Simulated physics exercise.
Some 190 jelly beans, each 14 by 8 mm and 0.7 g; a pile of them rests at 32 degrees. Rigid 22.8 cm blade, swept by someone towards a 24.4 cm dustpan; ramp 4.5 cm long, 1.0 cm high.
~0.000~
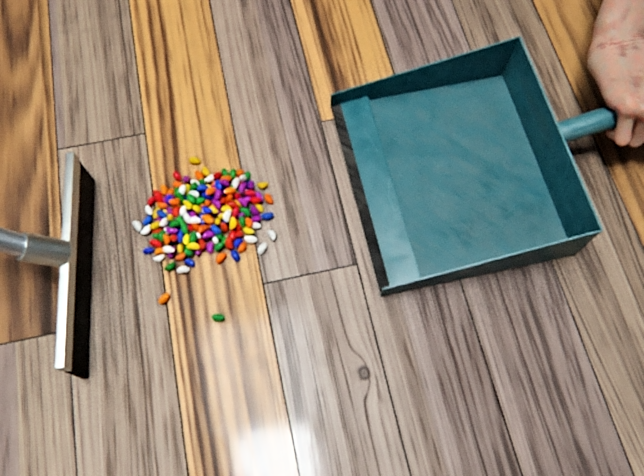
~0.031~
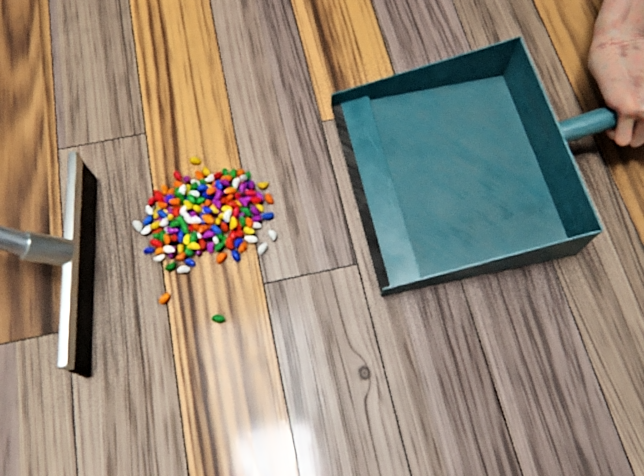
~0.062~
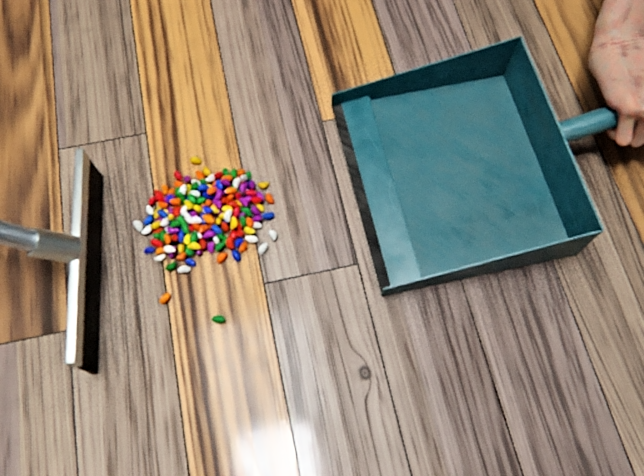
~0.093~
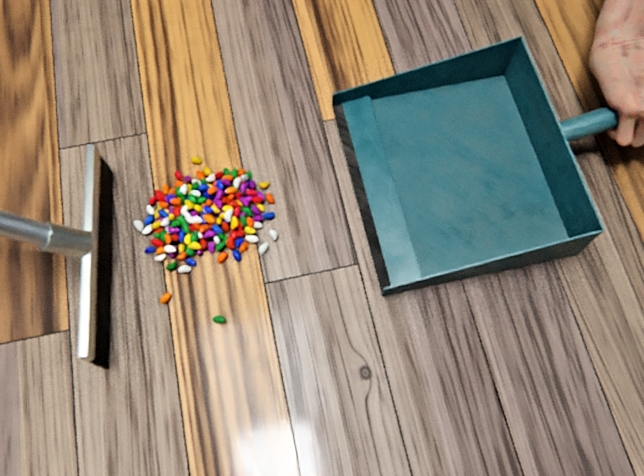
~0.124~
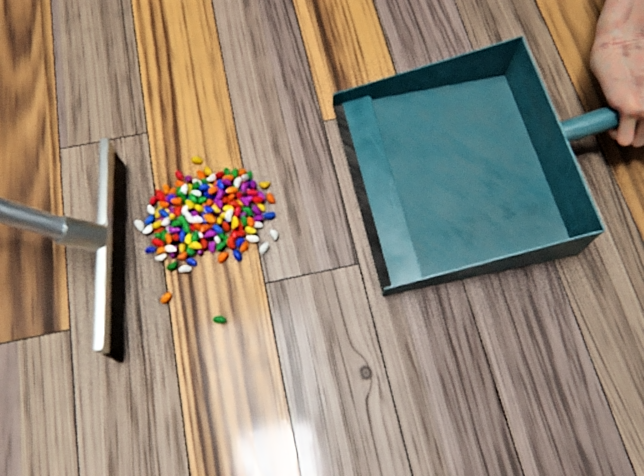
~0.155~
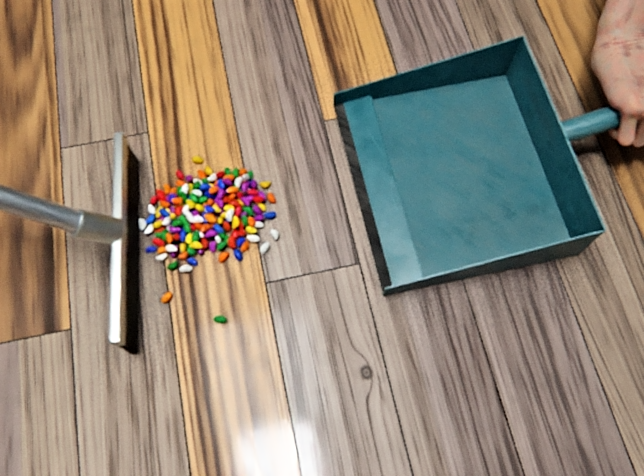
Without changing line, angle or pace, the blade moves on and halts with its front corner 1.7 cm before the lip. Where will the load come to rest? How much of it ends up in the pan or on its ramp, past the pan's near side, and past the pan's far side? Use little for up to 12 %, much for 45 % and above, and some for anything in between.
Pan: Some; near side: Little; far side: Little.
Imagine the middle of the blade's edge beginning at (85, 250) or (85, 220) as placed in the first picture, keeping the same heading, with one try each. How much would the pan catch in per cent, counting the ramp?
Roughly 35 % and 25 %.
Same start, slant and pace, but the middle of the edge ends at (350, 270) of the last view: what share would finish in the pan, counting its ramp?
About 40 %.
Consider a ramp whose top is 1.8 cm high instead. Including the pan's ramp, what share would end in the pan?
That change would give about 35 per cent.
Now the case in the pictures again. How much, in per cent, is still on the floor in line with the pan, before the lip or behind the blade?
I'd estimate close to 50 per cent.
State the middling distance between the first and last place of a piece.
Roughly 18 cm.
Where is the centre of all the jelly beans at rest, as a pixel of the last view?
In the last view, approximately (352, 170).
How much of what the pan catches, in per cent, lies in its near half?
Roughly 20 in a hundred.
After 0.40 s, middle of the blade 14 cm from the lip; 0 % over the lip, far side 0 %, near side 0 %.
Then, at 0.56 s, middle of the blade 7 cm from the lip; 0 % over the lip, far side 5 %, near side 0 %.
After 0.84 s, middle of the blade 3 cm from the lip; 40 % over the lip, far side 5 %, near side 0 %.
In the end, at 2.3 s, pan 40 %, near side 0 %, far side 5 %, in front of the lip or behind the blade 50 %.
